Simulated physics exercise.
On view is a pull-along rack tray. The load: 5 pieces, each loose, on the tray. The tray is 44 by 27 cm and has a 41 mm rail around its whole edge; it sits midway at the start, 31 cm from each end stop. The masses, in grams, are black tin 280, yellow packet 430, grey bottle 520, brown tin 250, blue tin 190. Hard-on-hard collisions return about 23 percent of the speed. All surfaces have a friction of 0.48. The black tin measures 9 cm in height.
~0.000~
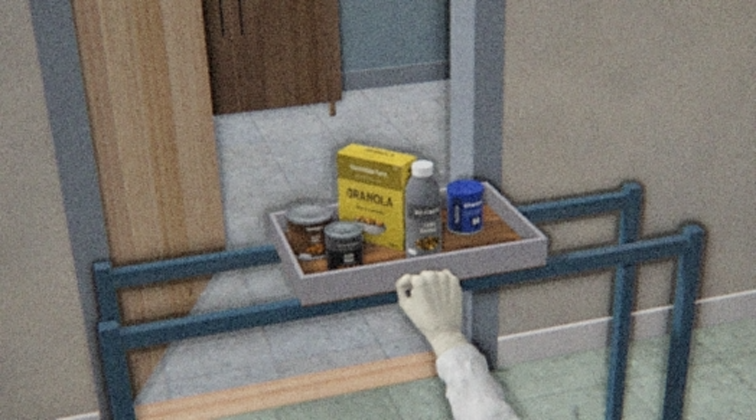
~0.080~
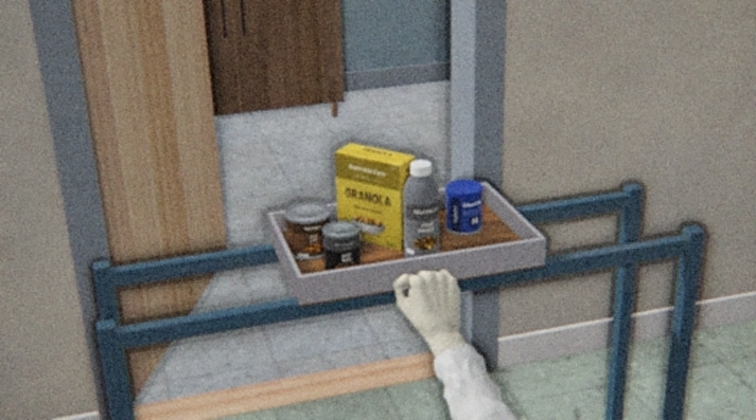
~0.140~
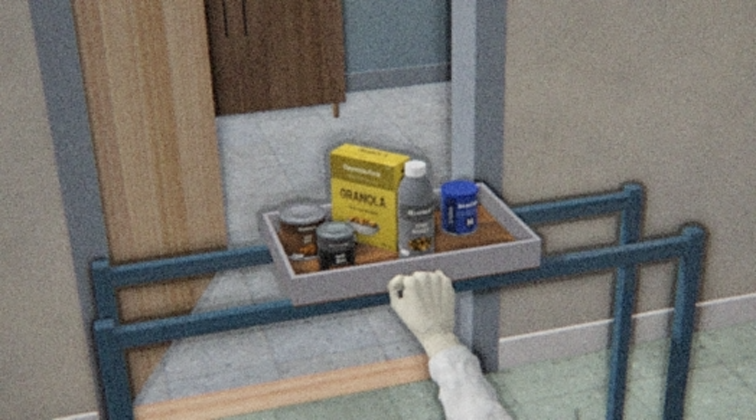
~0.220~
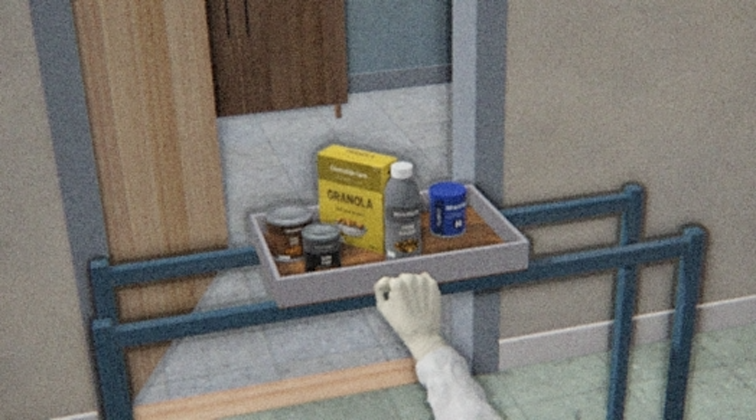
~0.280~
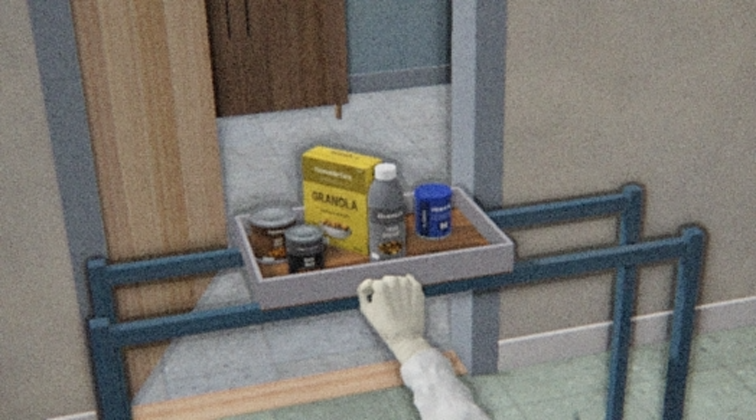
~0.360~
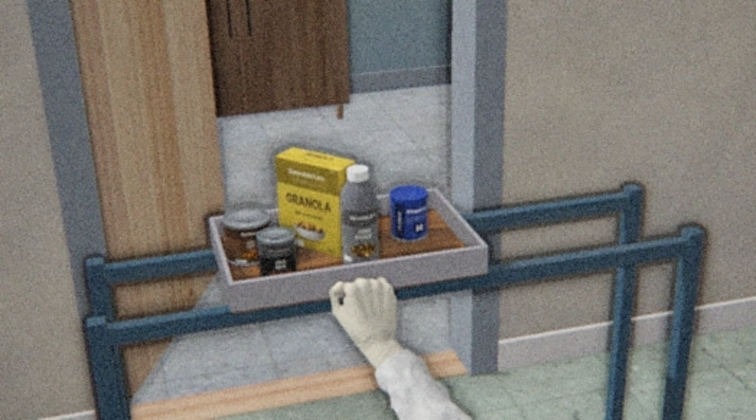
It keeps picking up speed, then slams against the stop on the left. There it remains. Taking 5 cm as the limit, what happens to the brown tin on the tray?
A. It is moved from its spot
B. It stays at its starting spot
It stays at its starting spot.
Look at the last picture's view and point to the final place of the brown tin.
Around pixel (129, 251).
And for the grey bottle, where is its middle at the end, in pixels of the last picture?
I'd put it at around (162, 257).
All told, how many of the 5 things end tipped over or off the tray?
That makes 1.
After 0.66 s, tray moved 31 cm left; grey bottle 9° off upright; black tin 4° off upright; yellow packet moved 6 cm.
After 0.76 s, tray moved 31 cm left; grey bottle 40° off upright; blue tin moved 11 cm; yellow packet moved 7 cm.
In the end (1.7 s), toppled on the tray, grey bottle; not toppled but over 5 cm from the start, black tin, yellow packet and blue tin; brown tin under 5 cm from the start. At the end, from the last picture's camera, brown tin near (129, 252).
